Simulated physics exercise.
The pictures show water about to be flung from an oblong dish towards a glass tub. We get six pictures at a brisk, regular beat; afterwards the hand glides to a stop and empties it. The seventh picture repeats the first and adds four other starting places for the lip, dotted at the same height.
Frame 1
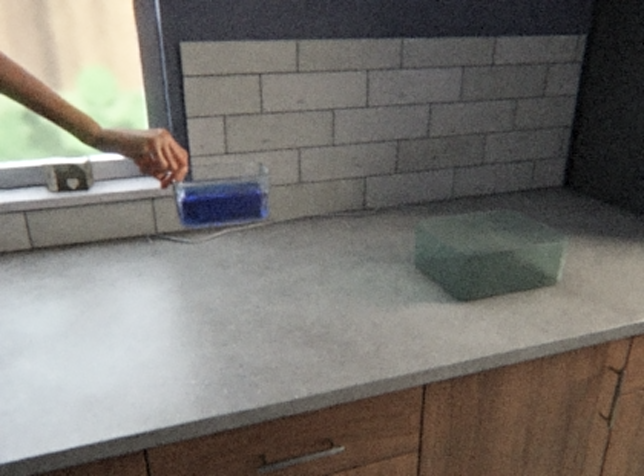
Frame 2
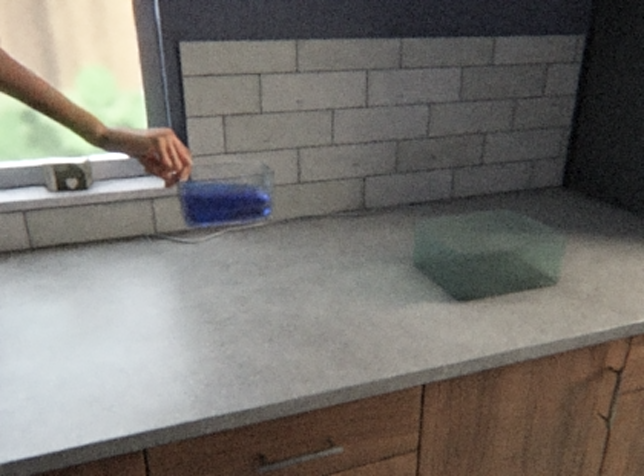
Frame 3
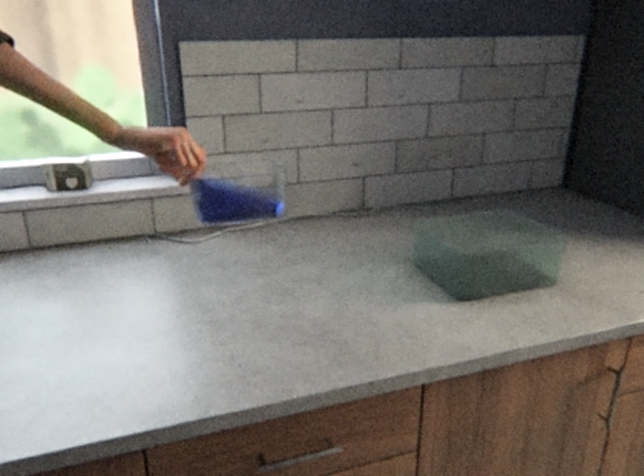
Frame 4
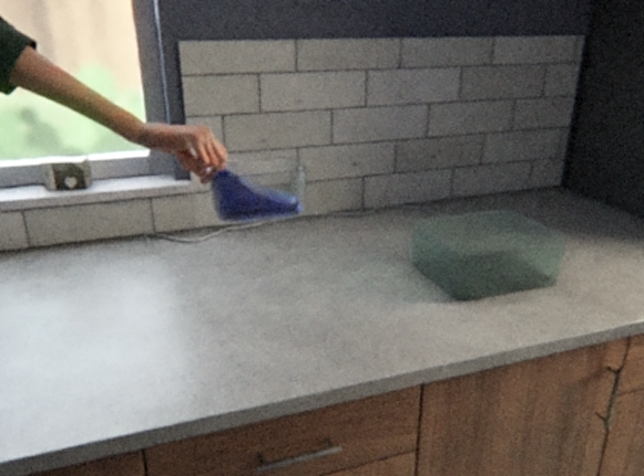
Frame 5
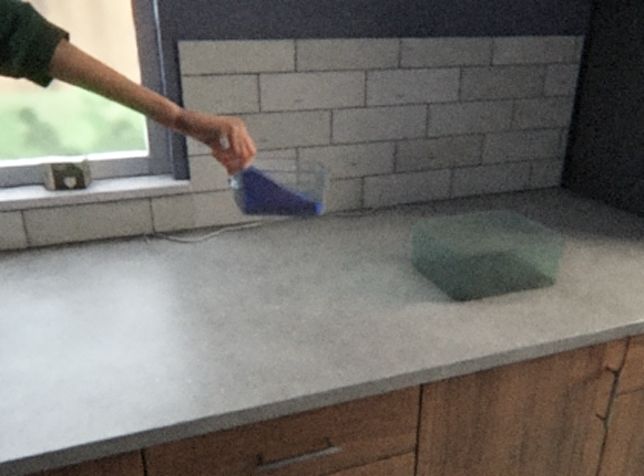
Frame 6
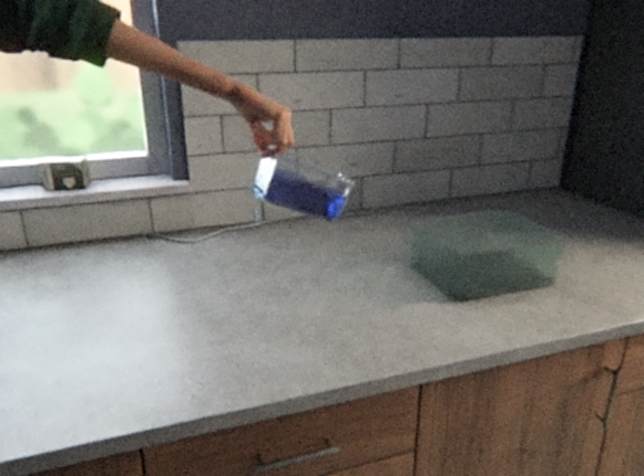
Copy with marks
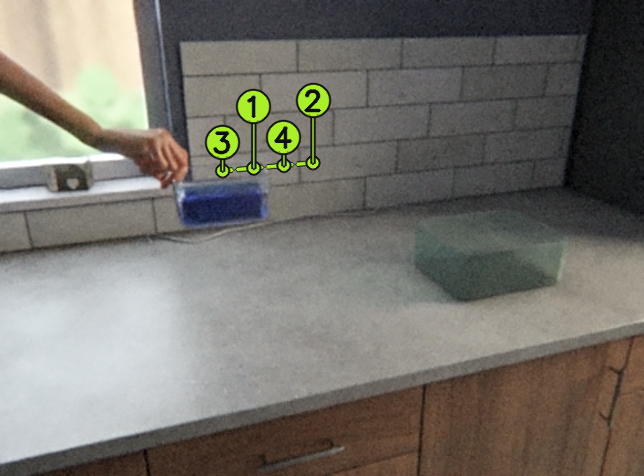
A hand moving a clear dish of sloshing blue liquid rightward above a grey countertop, then tilting it near a glass tub.
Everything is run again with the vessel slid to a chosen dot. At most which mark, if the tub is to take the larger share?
4.
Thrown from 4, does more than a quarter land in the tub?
Yes, clearly.
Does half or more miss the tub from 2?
No, not at all.
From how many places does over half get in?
Two of the four.
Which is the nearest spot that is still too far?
Here it is spot 1.
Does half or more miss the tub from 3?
Yes, that goes wrong.
In lime, 1 at (253, 168); 2 at (313, 162); 3 at (222, 170); 4 at (283, 165).
For spot 1, about 33 % lands in the tub, 60 % falls short and 8 % goes beside or beyond.
For spot 2, about 77 % lands in the tub, 13 % falls short and 10 % goes beside or beyond.
For spot 3, about 7 % lands in the tub, 89 % falls short and 4 % goes beside or beyond.
For spot 4, about 64 % lands in the tub, 28 % falls short and 8 % goes beside or beyond.
